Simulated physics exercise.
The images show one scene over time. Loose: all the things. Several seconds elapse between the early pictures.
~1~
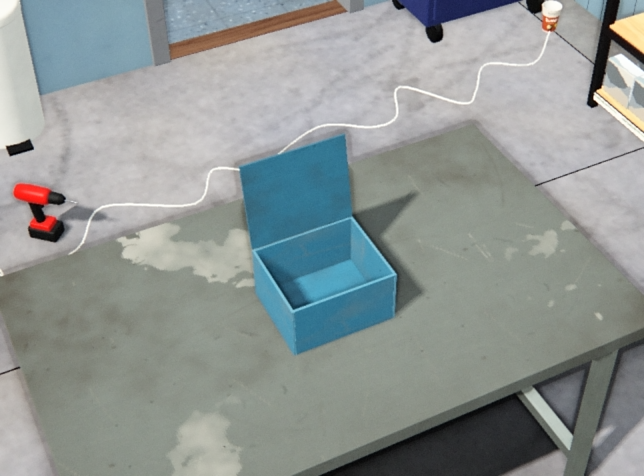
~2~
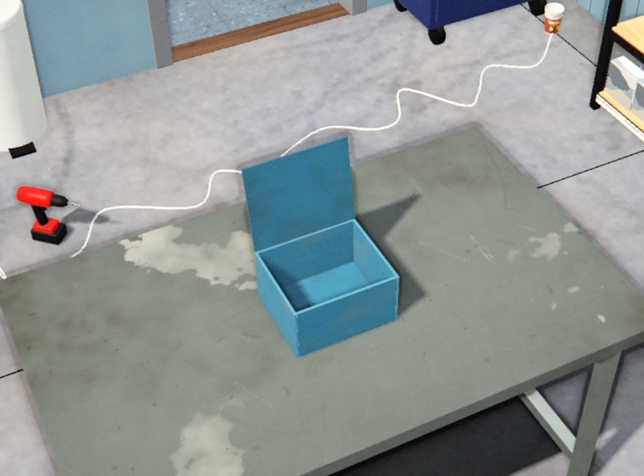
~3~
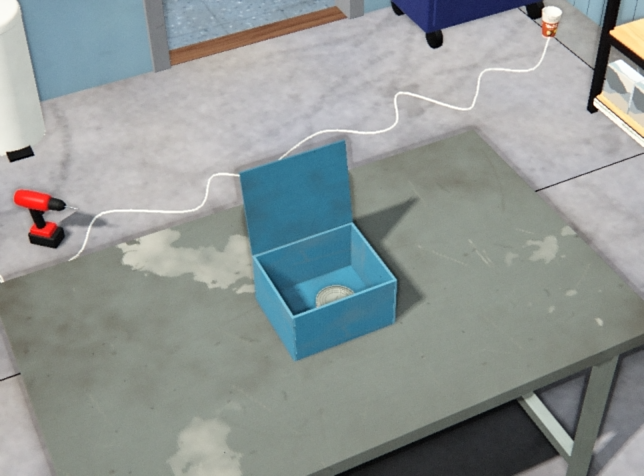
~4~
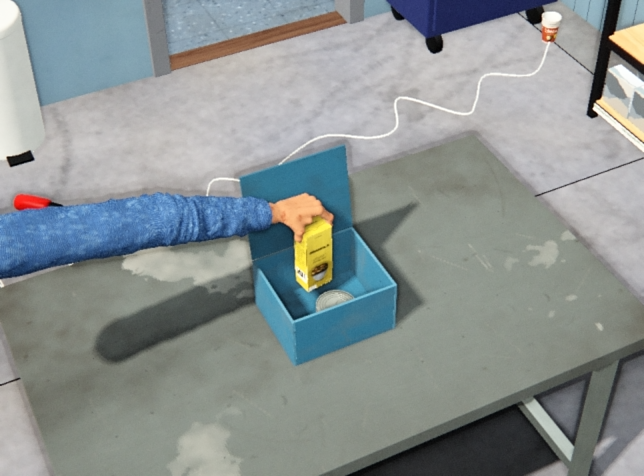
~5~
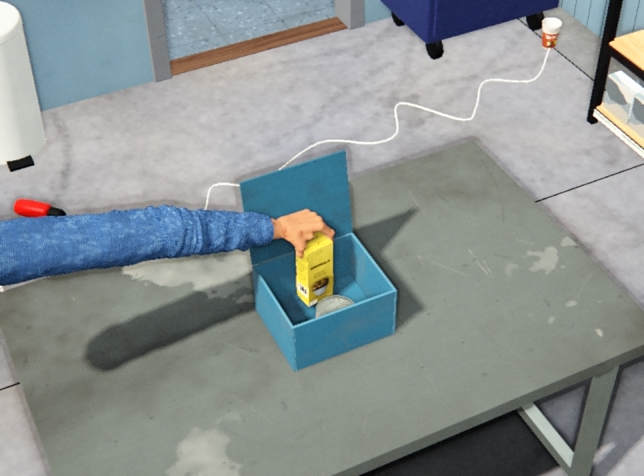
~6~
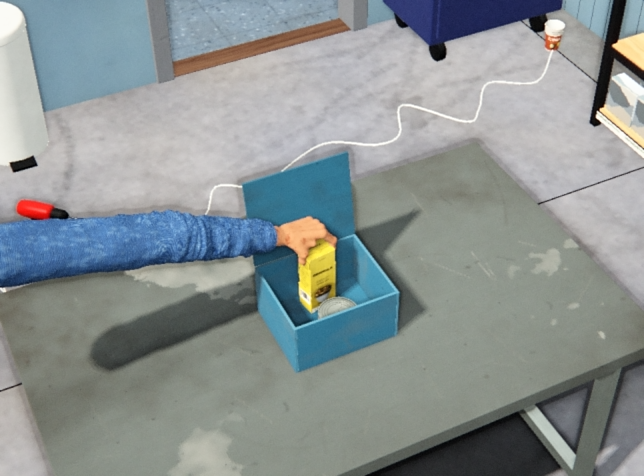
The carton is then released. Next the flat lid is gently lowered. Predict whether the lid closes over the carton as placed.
Lid lifted.
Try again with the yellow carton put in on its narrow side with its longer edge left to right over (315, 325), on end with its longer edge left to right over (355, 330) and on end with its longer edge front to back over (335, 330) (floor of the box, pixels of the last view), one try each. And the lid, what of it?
With the first placement it closes properly, with the second it doesn't close, and with the third it doesn't close.
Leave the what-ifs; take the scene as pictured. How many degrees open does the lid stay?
Measured angle - around 10°.
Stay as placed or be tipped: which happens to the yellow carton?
Well, it ends up skewed.
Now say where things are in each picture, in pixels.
In the first picture, the last thing is not in view yet.
In the second picture, the last thing is not in view yet.
In the third picture, the last thing is not in view yet.
In the fourth picture, still above its spot; yellow carton (314, 254).
In the fifth picture, still above its spot; yellow carton (315, 269).
In the sixth picture, in place under the hand; yellow carton (317, 276).
Then, 1.60 s later than the last frame, lid 65° above the rim.
Then, 2.50 s later than the last frame, lid 26° above the rim; yellow carton tilted by 24° near (326, 285).
When it is over, lid 10° above the rim; lying over in the box, yellow carton; orange tub as before. End places, in pixels of the last picture, yellow carton near (328, 289).
